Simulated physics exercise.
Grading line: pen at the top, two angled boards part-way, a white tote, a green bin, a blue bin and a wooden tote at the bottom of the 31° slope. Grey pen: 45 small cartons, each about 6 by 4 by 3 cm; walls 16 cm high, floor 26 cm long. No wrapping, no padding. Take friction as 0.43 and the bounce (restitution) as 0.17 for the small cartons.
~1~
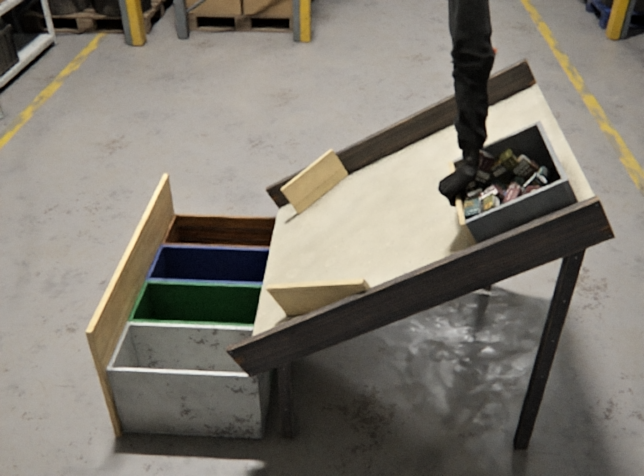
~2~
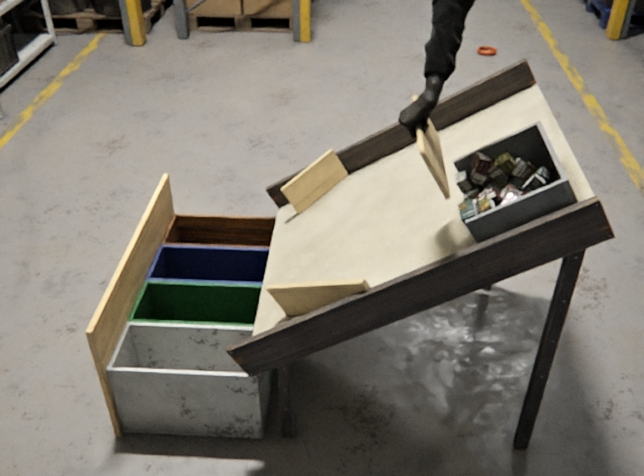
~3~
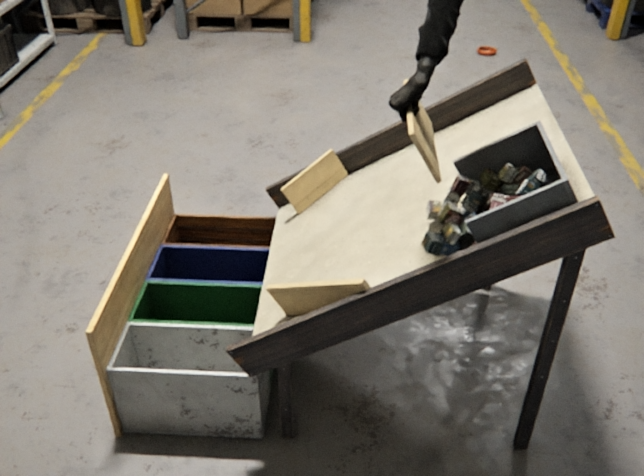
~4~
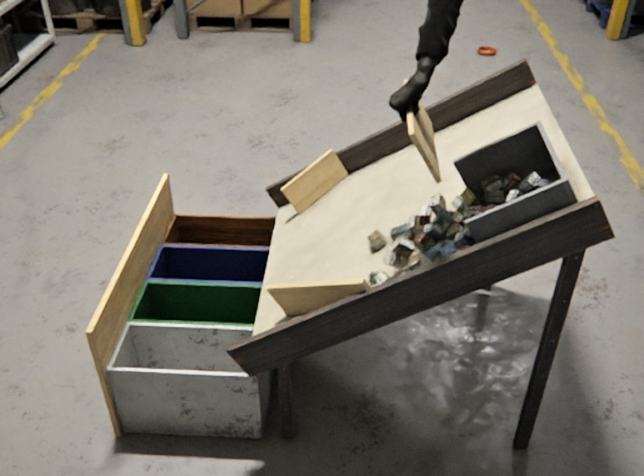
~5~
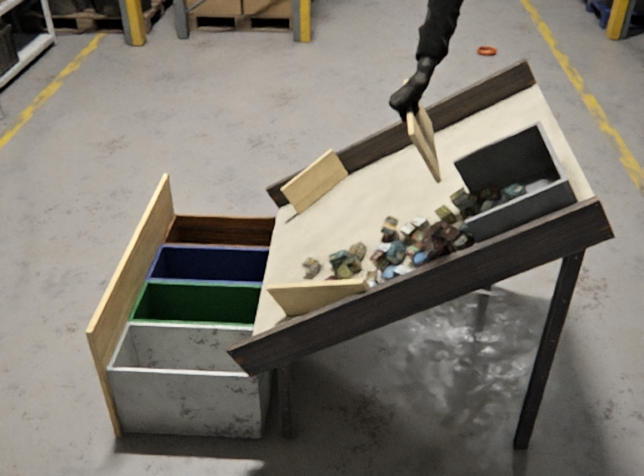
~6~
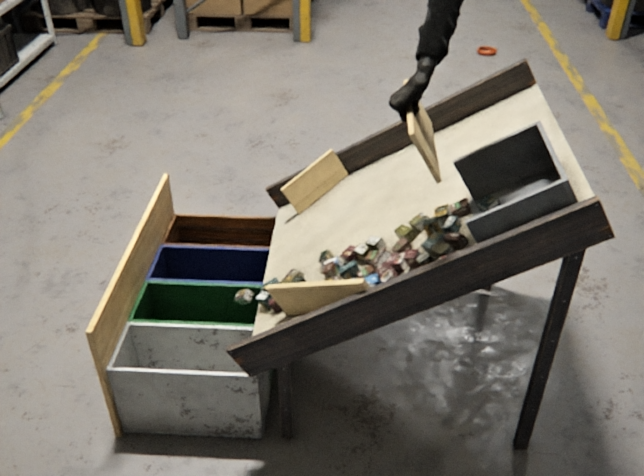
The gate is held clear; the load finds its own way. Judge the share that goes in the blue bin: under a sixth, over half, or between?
Expect less than a sixth of the load in the blue bin.
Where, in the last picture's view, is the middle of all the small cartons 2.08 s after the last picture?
Around (206, 350).
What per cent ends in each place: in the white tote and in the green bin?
Roughly 0 and 95 per cent.
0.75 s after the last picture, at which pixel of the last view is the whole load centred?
Around (209, 343).
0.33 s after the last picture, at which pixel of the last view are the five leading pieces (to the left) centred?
At about (180, 347).
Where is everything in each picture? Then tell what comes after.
In the first picture (each is followed by its nearest rim corner in this view), grey pen, (562, 180); blue bin, (271, 284); none out.
In the second picture, grey pen, (562, 180).
In the third picture, grey pen, (562, 180); 15 out, the lowest carton at (434, 210).
In the fourth picture, grey pen, (562, 180); 27 out, the lowest carton at (377, 240).
In the fifth picture, grey pen, (562, 180); 36 out, the lowest carton at (312, 266).
In the sixth picture, grey pen, (562, 180); blue bin, (271, 284); 43 out, the lowest carton at (244, 297).
Then, 0.33 s after the last picture, 13 in the green bin, 30 on the slope and 2 in the air.
Then, 0.75 s after the last picture, 29 in the green bin, 10 on the slope and 6 in the air.
Then, 1.33 s after the last picture, 2 in the white tote, 41 in the green bin, 1 in the blue bin and 1 on the slope.
Outcome (2.08 s after the last picture), 1 in the white tote, 42 in the green bin, 1 in the blue bin and 1 on the ground. Asked share, 1 of 45, 2 per cent.
